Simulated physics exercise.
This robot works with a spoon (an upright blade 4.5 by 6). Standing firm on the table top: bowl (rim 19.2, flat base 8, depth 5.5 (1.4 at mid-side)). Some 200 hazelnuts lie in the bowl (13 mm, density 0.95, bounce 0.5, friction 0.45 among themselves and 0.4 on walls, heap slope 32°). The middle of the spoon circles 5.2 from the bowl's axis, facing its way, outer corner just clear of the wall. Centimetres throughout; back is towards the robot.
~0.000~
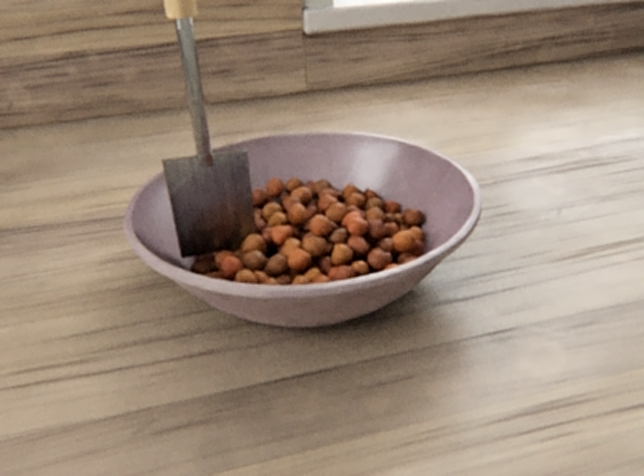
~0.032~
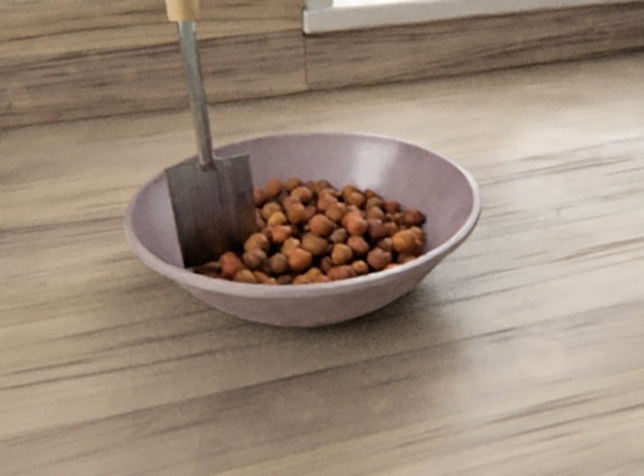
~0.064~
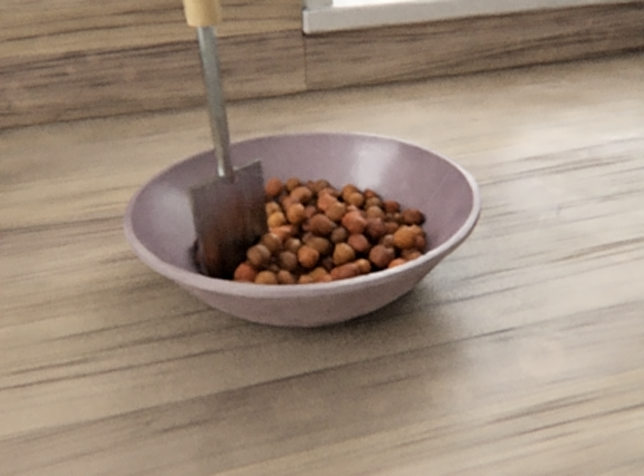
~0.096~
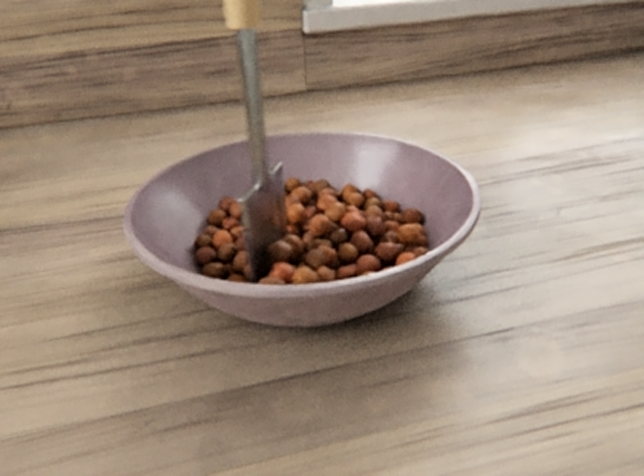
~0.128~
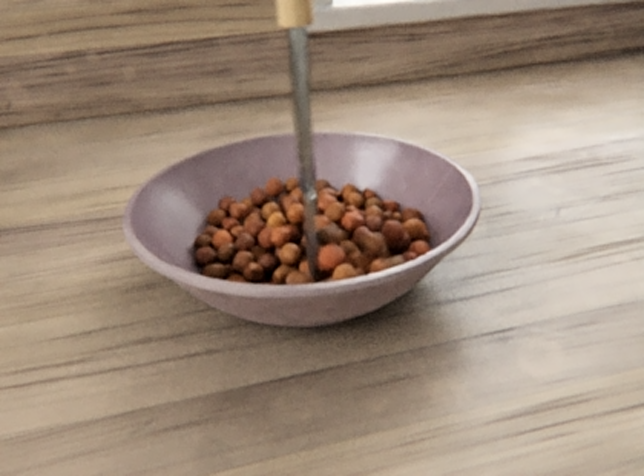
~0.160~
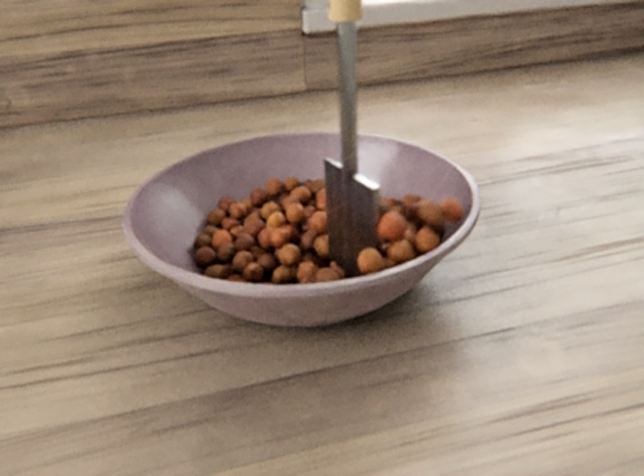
On a wooden table top, a flat metal blade with a pale handle swept from left to right through a purple bowl of brown nuts, turning as it went and pushing some toward the right side.
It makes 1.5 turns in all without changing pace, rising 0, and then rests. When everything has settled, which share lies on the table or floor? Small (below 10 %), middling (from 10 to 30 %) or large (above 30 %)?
On the table or floor the share is large, above 30 %.
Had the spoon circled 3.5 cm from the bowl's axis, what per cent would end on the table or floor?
In that case some 20 per cent.
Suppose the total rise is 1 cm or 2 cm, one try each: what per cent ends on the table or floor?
About 20 and 10 per cent.
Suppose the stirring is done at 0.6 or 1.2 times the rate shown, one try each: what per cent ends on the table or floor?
Some 15 and 40 per cent.
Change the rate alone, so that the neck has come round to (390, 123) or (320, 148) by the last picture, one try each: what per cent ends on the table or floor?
Some 50 and 25 per cent.
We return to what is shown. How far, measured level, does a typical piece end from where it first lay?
Some 11 cm.
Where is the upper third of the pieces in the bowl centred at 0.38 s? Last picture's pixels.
Around (248, 184).
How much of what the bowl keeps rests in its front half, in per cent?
Some 40 per cent.
After 0.38 s, 273° round, highest piece 8 above the table; 179 in the bowl, 14 on the table or floor, 11 in flight or on the tool.
After 0.60 s, 81° round, highest piece 9 above the table; 149 in the bowl, 45 on the table or floor, 10 in flight or on the tool.
After 0.91 s, 180° round, highest piece 5 above the table; 126 in the bowl, 77 on the table or floor, 1 in flight or on the tool.
After 1.61 s, 180° round, highest piece 4 above the table; 126 in the bowl, 78 on the table or floor.
In the end, 126 in the bowl, 78 on the table or floor. That is 38 % on the table or floor.
